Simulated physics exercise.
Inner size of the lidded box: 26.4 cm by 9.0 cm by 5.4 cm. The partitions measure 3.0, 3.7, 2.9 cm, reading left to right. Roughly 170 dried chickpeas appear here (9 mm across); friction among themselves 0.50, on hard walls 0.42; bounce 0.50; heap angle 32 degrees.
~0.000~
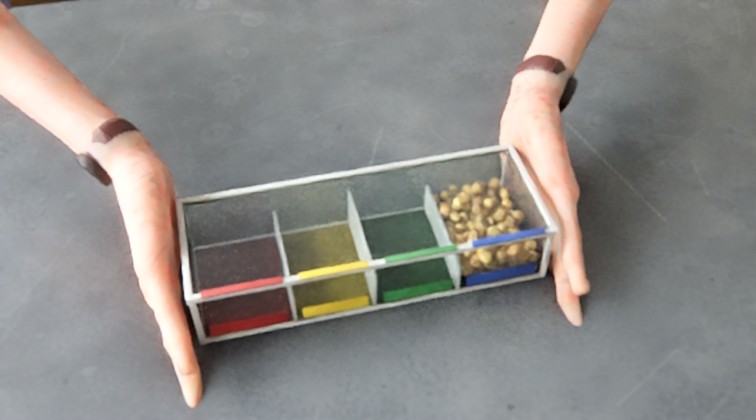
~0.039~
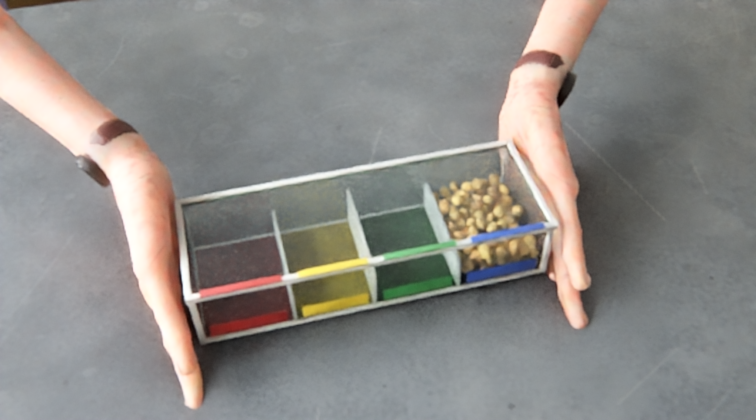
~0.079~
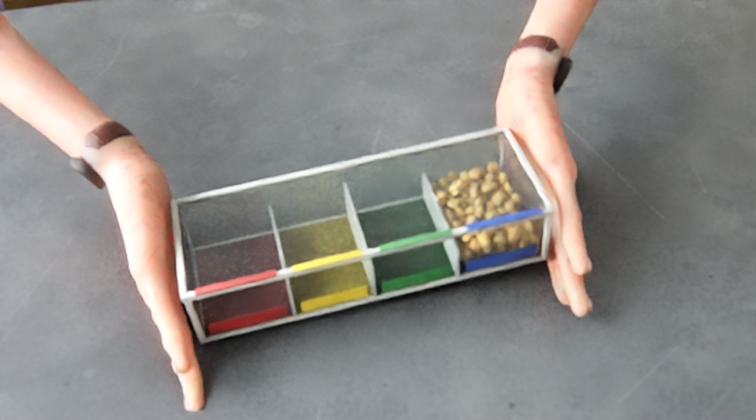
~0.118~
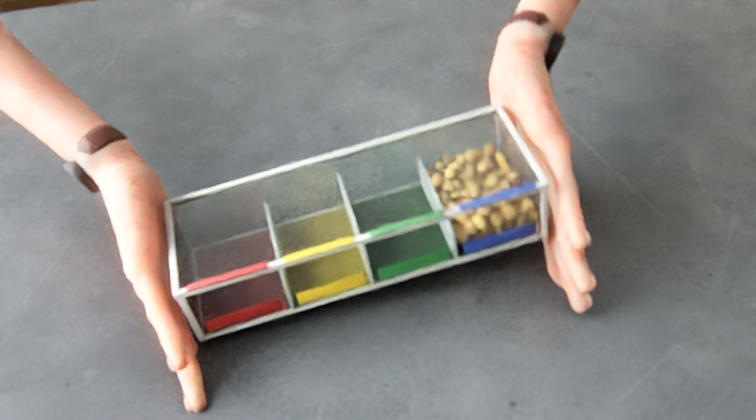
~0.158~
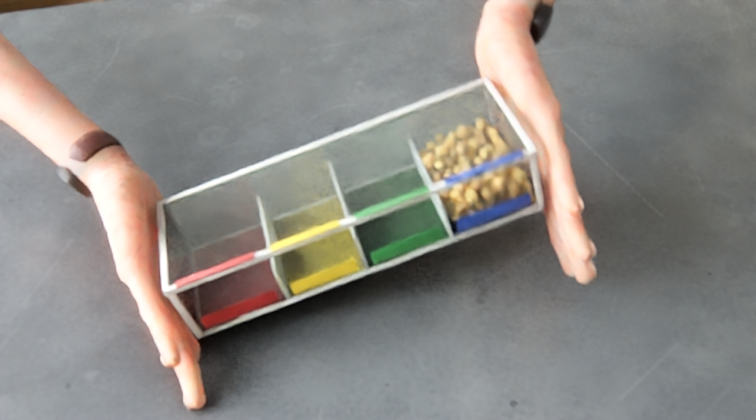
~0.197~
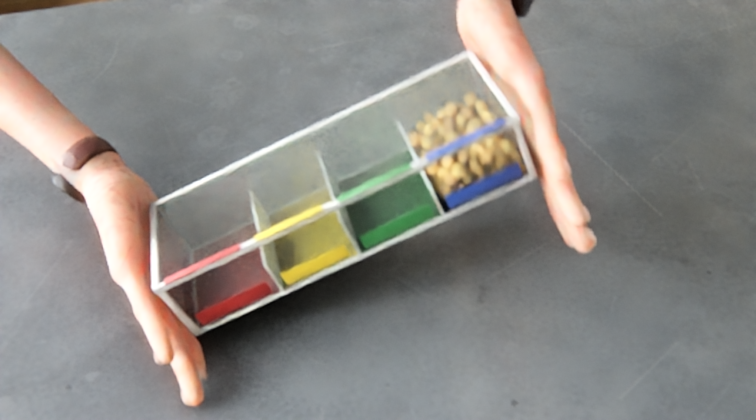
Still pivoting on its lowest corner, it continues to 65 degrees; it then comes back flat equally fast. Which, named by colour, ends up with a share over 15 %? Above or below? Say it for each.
Red: Below, blue: Above, green: Above, yellow: Below.
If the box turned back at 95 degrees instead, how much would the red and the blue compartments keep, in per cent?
Then red would get 25 per cent and blue 25 per cent.
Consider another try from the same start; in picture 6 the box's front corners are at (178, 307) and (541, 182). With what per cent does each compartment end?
Final shares, in per cent - red: 10, blue: 60, green: 25, yellow: 5.
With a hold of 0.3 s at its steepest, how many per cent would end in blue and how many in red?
In that case blue 55, red 10.
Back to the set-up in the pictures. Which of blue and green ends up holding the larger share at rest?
Answer: Blue.
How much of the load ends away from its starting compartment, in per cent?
Near 50 in a hundred.
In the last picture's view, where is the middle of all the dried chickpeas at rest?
Look around (438, 218) in the last picture.
After 0.59 s, tilt 63 degrees; blue 75 %, green 20 %.
Then, at 0.85 s, tilt 25 degrees; red 5 %, blue 50 %, green 35 %, yellow 10 %.
After 1.22 s, tilt 0 degrees; red 5 %, blue 50 %, green 35 %, yellow 10 %.
In the end, at 1.6 s, red 5 %, blue 50 %, green 35 %, yellow 10 %.
